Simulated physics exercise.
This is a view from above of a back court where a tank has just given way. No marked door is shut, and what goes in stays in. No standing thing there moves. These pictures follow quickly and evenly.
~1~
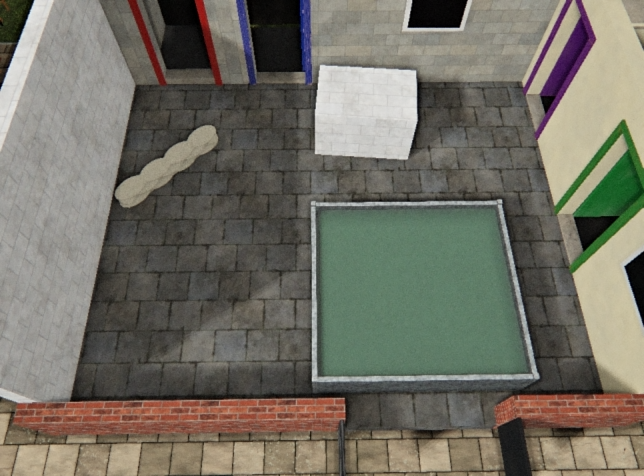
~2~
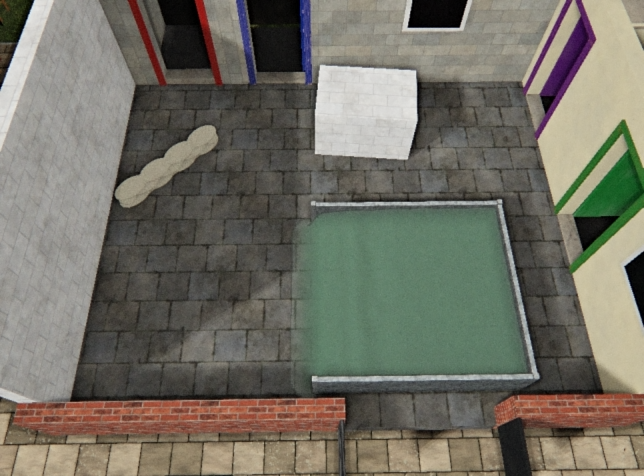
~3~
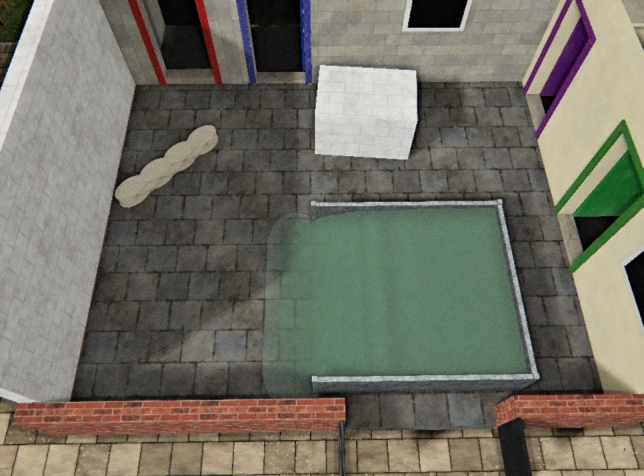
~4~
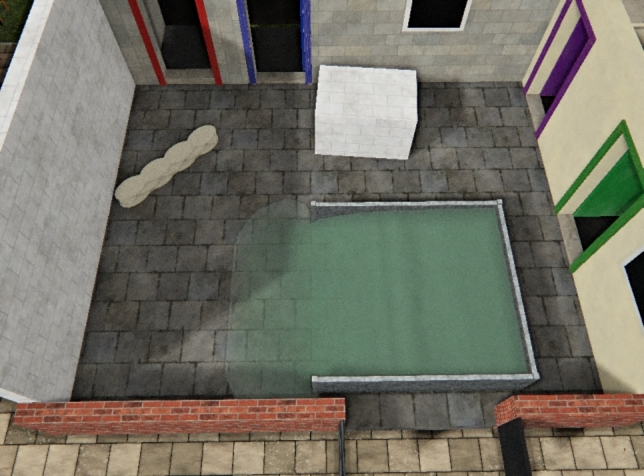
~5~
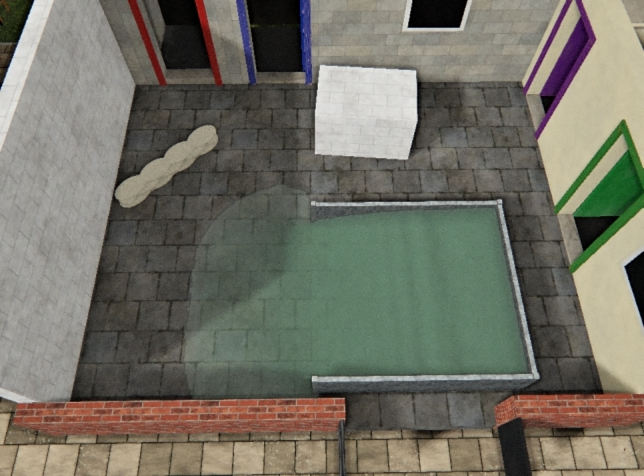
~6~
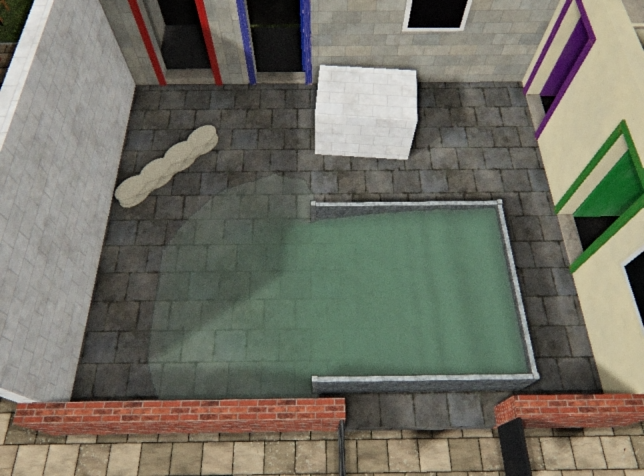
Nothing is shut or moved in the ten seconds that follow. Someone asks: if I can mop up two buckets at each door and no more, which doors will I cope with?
In order: Red door: No more than two buckets, purple door: More than two buckets, green door: More than two buckets, blue door: More than two buckets.
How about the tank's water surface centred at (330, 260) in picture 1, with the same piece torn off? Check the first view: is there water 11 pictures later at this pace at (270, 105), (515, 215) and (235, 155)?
Points in order: Not reached; not reached; inundated.
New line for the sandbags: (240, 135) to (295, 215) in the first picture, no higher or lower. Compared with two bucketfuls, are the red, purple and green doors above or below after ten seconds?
Red swamped, purple swamped, green not swamped.
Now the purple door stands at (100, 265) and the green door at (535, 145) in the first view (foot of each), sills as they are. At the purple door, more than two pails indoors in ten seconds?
Purple door: Goes past it.
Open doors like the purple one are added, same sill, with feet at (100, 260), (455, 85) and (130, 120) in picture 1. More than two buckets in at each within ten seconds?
One after the other: Lets more in, holds, takes less.
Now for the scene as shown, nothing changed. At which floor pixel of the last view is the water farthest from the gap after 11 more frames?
I'd say at around (127, 130).
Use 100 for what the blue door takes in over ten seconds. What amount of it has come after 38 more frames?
Close to 40 %.
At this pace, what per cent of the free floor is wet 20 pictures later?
Near 50 in a hundred.
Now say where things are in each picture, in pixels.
The water tank at (414, 286) is whole and still, in the first picture.
The front is at (303, 225), out from the gap at (317, 297), in the second picture.
The front is at (288, 218), out from the gap at (317, 298), in the third picture.
Water pours out at (317, 298) and has run to (258, 216), in the fourth picture.
The front is at (239, 206), out from the gap at (317, 298), in the fifth picture.
The front is at (163, 392), out from the gap at (317, 298), in the sixth picture.
A moment on, water covers 35 % of the floor; the red door not reached, the purple door not reached, the green door not reached, the blue door not reached.
Next, water covers 40 % of the floor; the red door not reached, the purple door not reached, the green door not reached, the blue door not reached.
Then, water covers 50 % of the floor; the red door wet at the sill, nothing in, the purple door not reached, the green door not reached, the blue door not reached.
Later, water covers 75 % of the floor; the red door wet at the sill, nothing in, the purple door not reached, the green door not reached, the blue door far over two buckets in.
In the end, water covers 95 % of the floor; the red door wet at the sill, nothing in, the purple door over two buckets in, the green door over two buckets in, the blue door far over two buckets in.
